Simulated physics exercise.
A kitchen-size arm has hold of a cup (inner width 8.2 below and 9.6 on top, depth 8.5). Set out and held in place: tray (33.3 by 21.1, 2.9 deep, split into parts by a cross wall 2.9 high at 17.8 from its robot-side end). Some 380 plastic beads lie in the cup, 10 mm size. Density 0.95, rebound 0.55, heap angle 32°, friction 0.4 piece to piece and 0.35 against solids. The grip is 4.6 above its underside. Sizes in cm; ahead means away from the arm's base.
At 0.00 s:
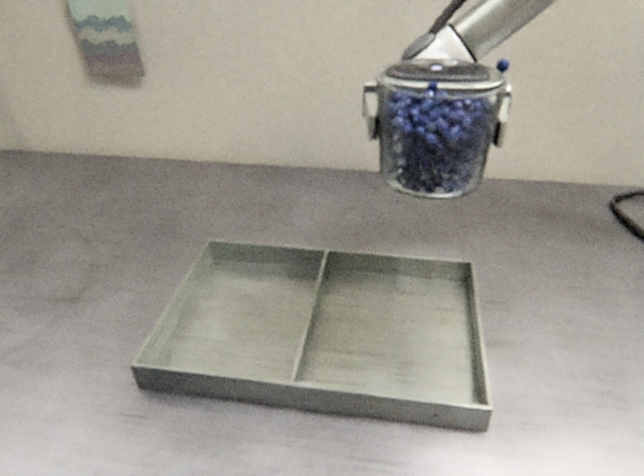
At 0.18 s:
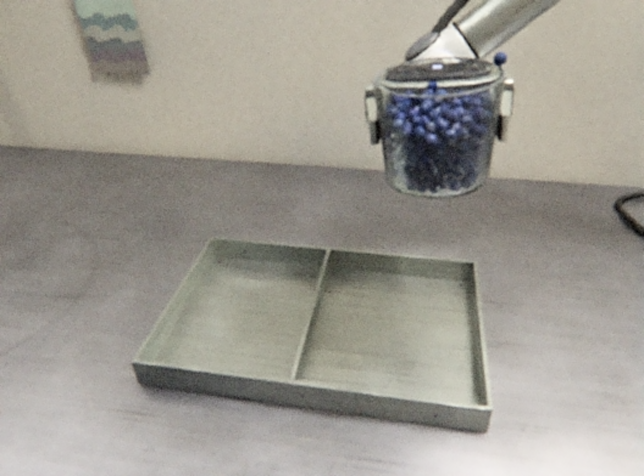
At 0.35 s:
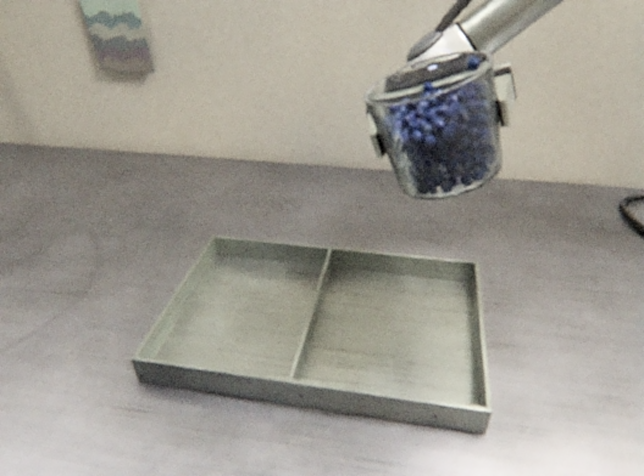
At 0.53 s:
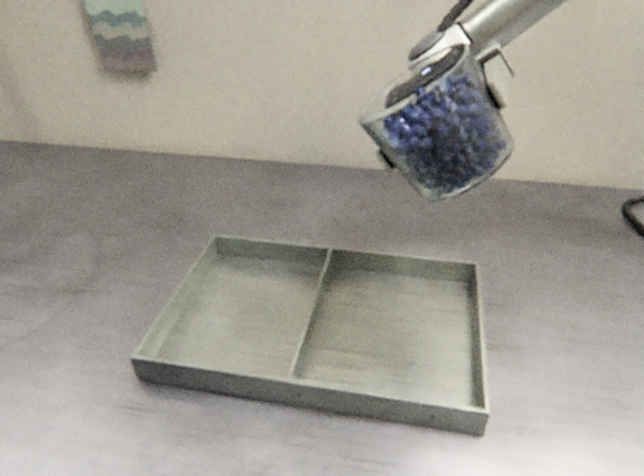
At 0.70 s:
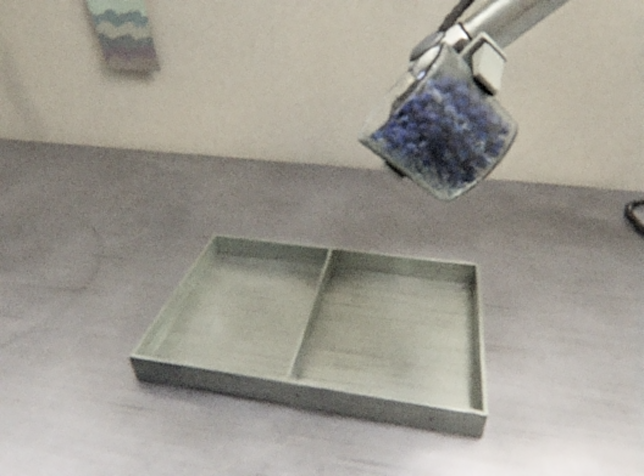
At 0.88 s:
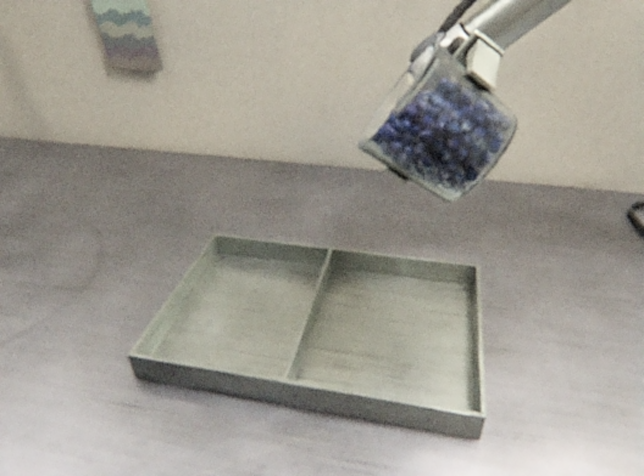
A dark grey tabletop against a pale wall is seen from slightly above, with a patterned cloth hanging at upper left and a dark cable at the right edge. A shallow grey-green tray with two compartments sits in the middle, below a clear cup of blue beads held by a metallic arm at upper right. The arm steadily tilts the cup toward the left, the beads staying inside, while the view shifts very slightly.
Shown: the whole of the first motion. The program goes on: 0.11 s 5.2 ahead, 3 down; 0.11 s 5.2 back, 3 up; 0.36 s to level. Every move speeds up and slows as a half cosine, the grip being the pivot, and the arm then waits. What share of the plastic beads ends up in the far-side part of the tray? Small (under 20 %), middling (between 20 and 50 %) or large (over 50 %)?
Answer: Small; under 20 % of the plastic beads finish in the far-side part of the tray.
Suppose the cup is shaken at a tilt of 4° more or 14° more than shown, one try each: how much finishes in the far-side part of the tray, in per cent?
Some 10 and 25 per cent.
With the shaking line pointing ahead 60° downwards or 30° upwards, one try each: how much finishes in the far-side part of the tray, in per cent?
About 5 and 60 per cent.
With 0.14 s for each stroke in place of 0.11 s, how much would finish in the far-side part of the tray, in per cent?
Then about 5 per cent.
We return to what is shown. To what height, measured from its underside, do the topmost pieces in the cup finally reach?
About 8.0 cm.
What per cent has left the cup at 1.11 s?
About 15 per cent by then.
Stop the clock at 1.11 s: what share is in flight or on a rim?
Roughly 13 per cent.
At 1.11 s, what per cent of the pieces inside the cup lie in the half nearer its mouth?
Roughly 40 per cent.
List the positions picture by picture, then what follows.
In the first frame, cup middle at (435, 130), level; upper third of the load around (435, 118), from x 385 to 505, top at y 65; 378 in the cup.
In the second frame, cup middle at (437, 129), tilted 5° forward; upper third of the load around (440, 117), from x 385 to 500, top at y 60.
In the third frame, cup middle at (439, 129), tilted 19° forward; upper third of the load around (450, 116), from x 385 to 490, top at y 65.
In the fourth frame, cup middle at (440, 129), tilted 37° forward; upper third of the load around (457, 114), from x 385 to 500, top at y 80.
In the fifth frame, cup middle at (440, 129), tilted 51° forward; upper third of the load around (458, 112), from x 380 to 505, top at y 85.
In the sixth frame, cup middle at (439, 129), tilted 56° forward; upper third of the load around (456, 115), from x 380 to 505, top at y 85; 378 in the cup.
By 1.11 s, tilted 56° forward, highest piece 28 above the table; 330 in the cup, 48 in flight or on a rim.
By 1.34 s, tilted 13° forward, highest piece 27 above the table; 312 in the cup, 36 in the far-side part, 20 in the robot-side part, 3 on the table or floor, 7 in flight or on a rim.
By 1.66 s, level, highest piece 28 above the table; 312 in the cup, 30 in the far-side part, 20 in the robot-side part, 15 on the table or floor, 1 in flight or on a rim.
By 2.71 s, level, highest piece 28 above the table; 312 in the cup, 30 in the far-side part, 20 in the robot-side part, 16 on the table or floor.
Final count, 312 in the cup, 30 in the far-side part, 20 in the robot-side part, 16 on the table or floor. That is 8 % in the far-side part of the tray.
